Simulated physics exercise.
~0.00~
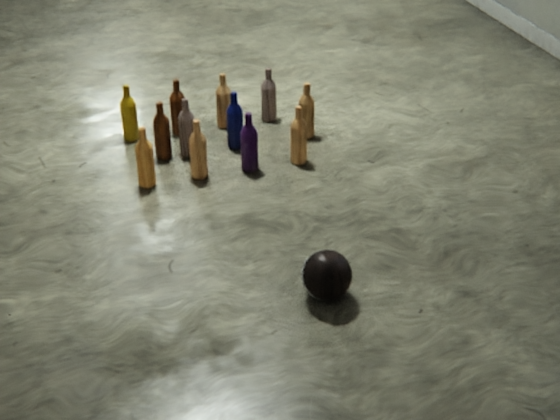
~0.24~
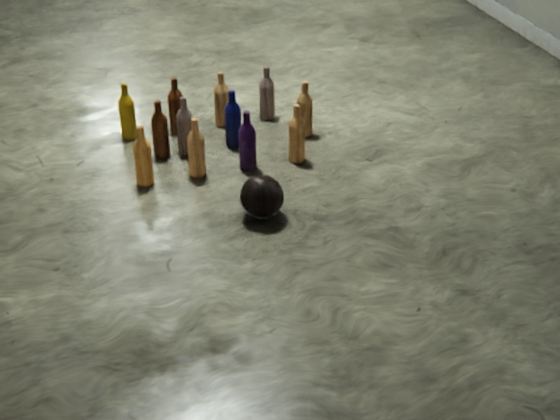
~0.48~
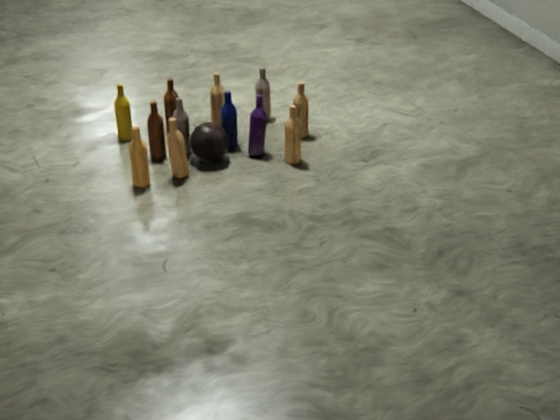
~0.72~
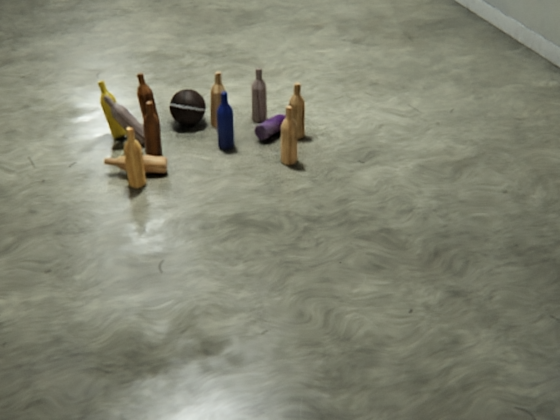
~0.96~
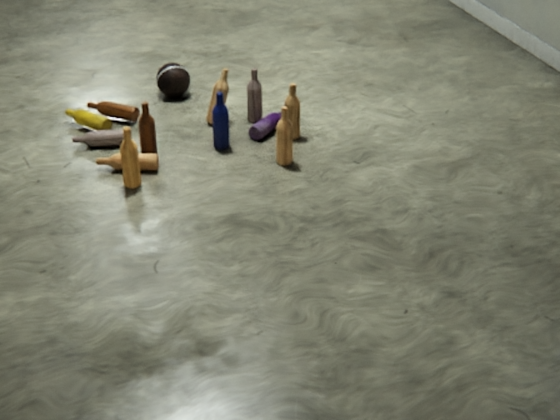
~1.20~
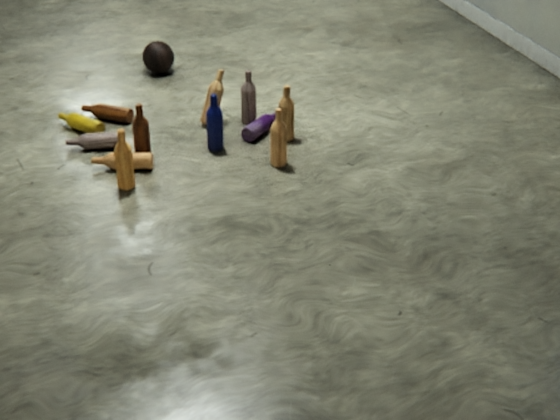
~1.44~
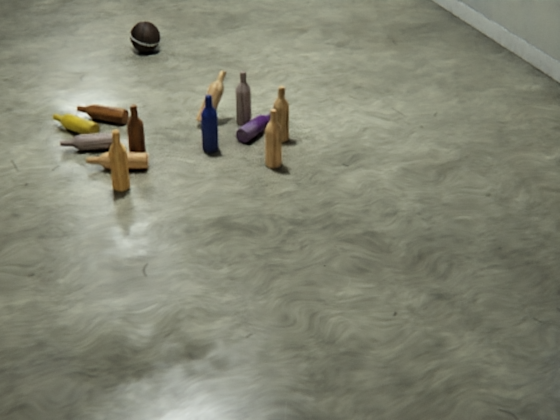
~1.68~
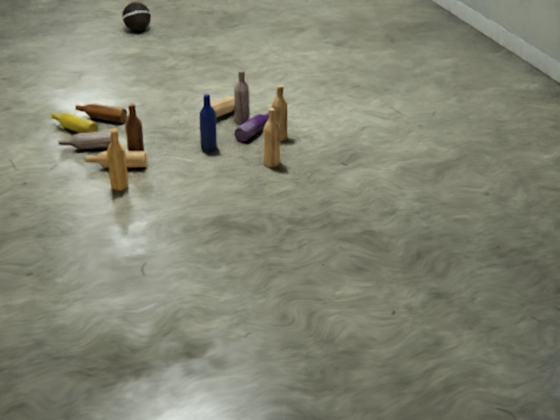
On a shiny, streaky grey floor, a dark ball rolled away into a cluster of bottle-shaped skittles, knocking down the purple one, the yellow one and several others, then rolled on towards the far left while the blue one stayed standing.
